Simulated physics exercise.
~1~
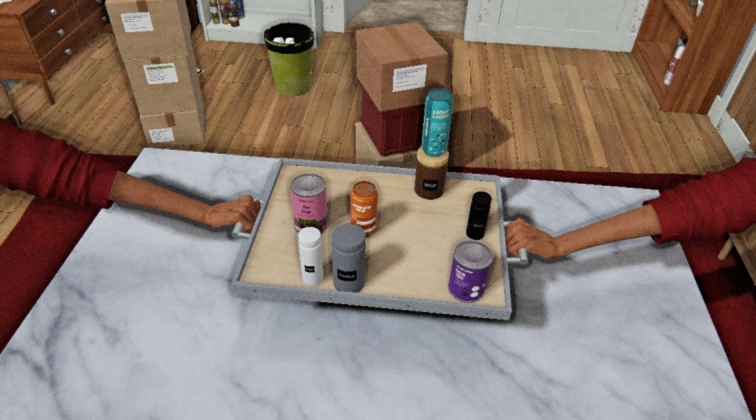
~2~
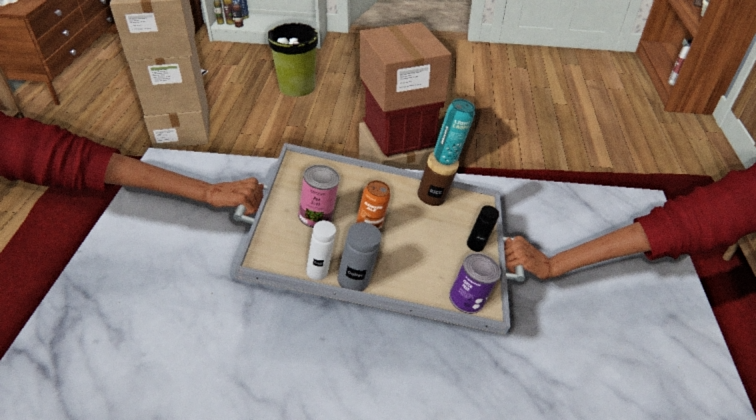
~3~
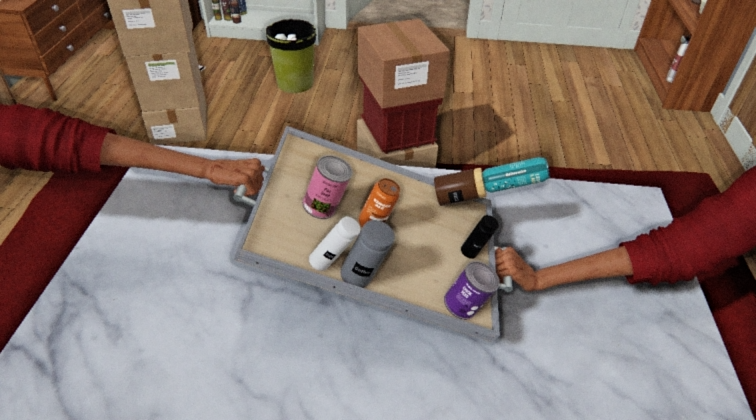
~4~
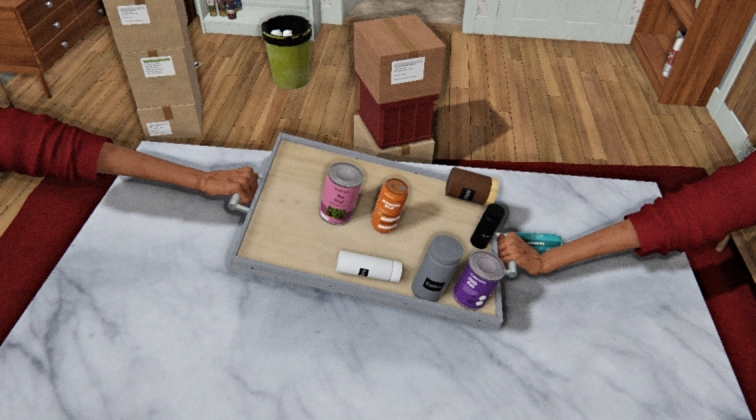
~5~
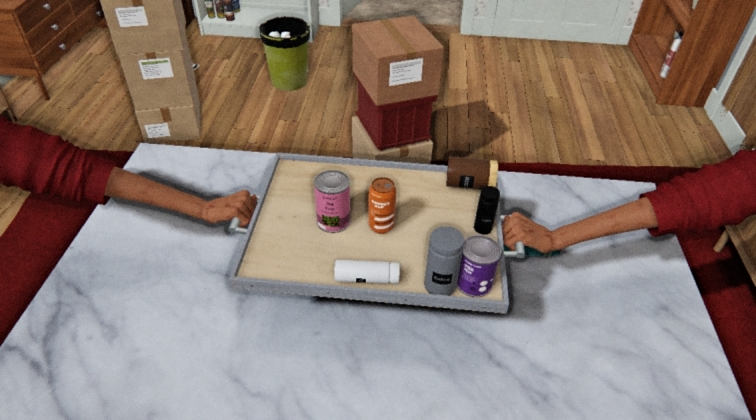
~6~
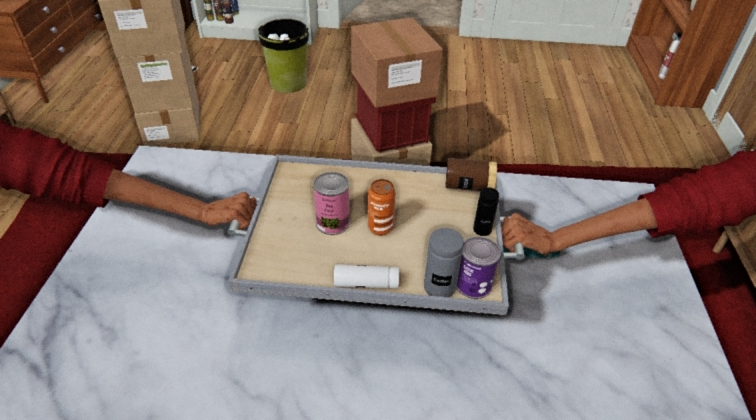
A turquoise can topples off a tray two hands tilt rightward and level again.
